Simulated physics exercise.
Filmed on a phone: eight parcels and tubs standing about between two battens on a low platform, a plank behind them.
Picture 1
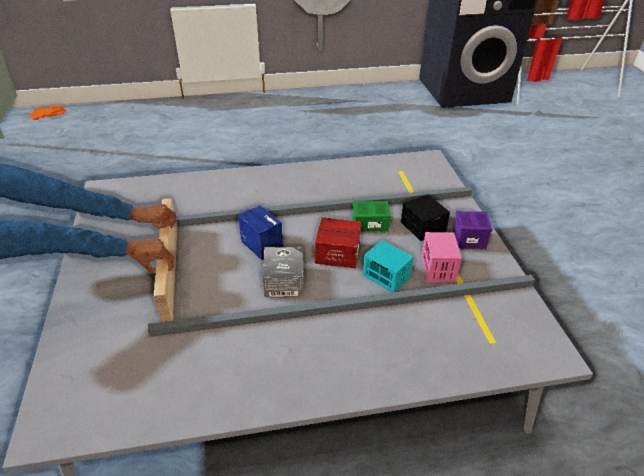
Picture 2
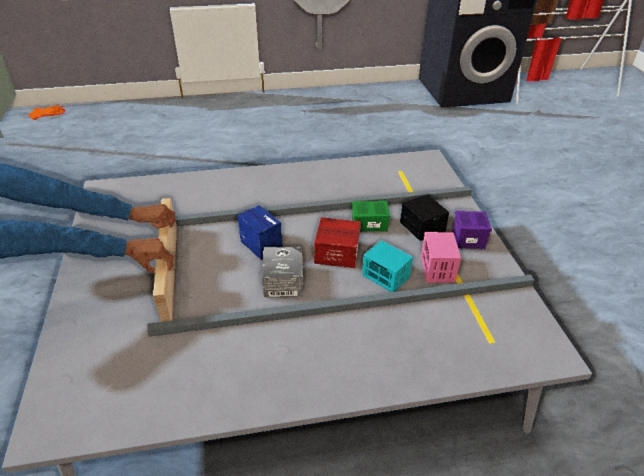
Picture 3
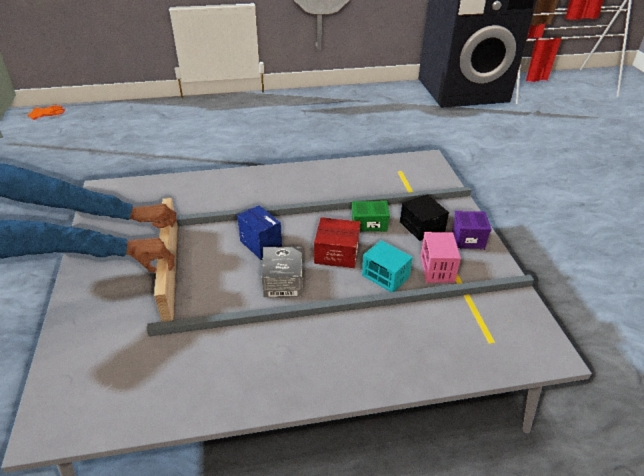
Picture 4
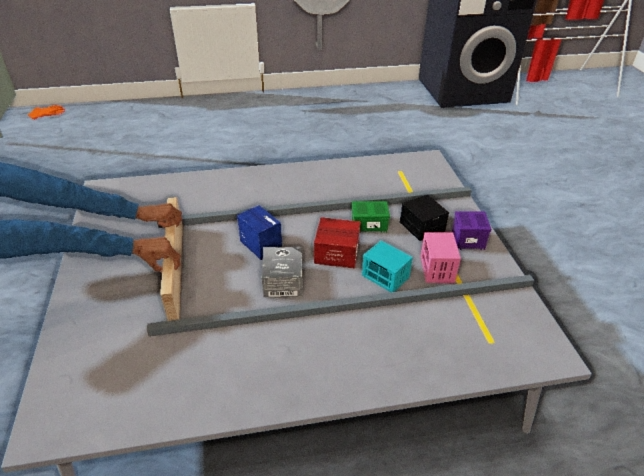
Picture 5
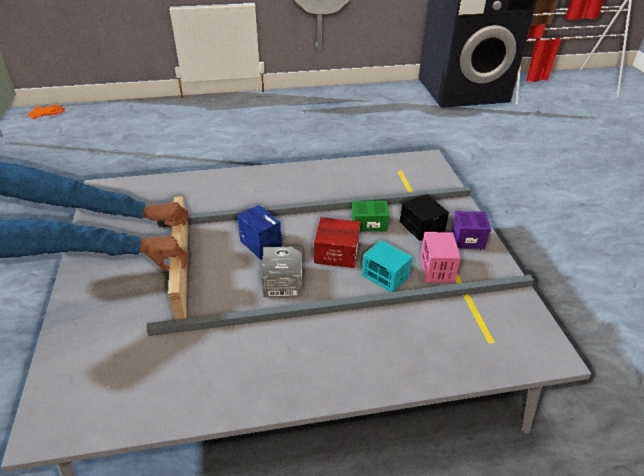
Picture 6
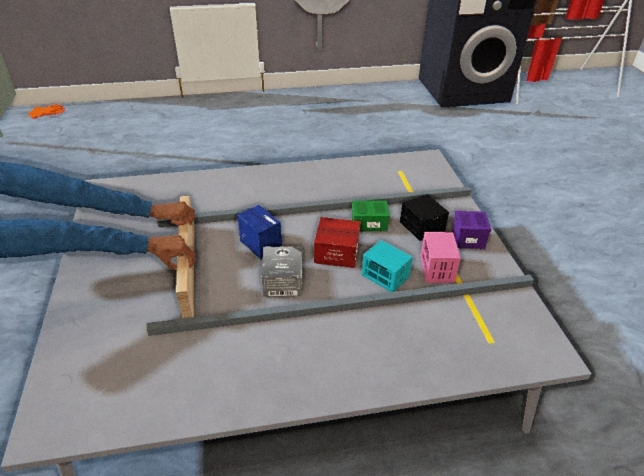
Two hands slide a wooden plank slightly right toward eight coloured crates, which stay still.
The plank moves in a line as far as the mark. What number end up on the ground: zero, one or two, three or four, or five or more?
As it turns out, the number that fall off is three or four.
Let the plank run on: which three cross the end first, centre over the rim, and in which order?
Earliest first: The purple tote, the black crate, the pink crate.
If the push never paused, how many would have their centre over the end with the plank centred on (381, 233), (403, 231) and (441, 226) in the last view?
The counts: 0, 0 and 3.
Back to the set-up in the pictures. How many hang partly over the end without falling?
Overhanging: 1.
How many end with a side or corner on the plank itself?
2 of them.
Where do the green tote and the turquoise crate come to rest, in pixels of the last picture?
Near (457, 202) and (504, 255).
Soon after, none off yet; purple tote at rest near (470, 230); black crate at rest near (424, 217); pink crate at rest near (440, 257).
Then, none off yet; purple tote at rest near (470, 230); black crate moved a little near (431, 216); pink crate moved a little near (448, 258).
At rest, the number that fall off is three or four; fallen, pink crate, black crate and purple tote.
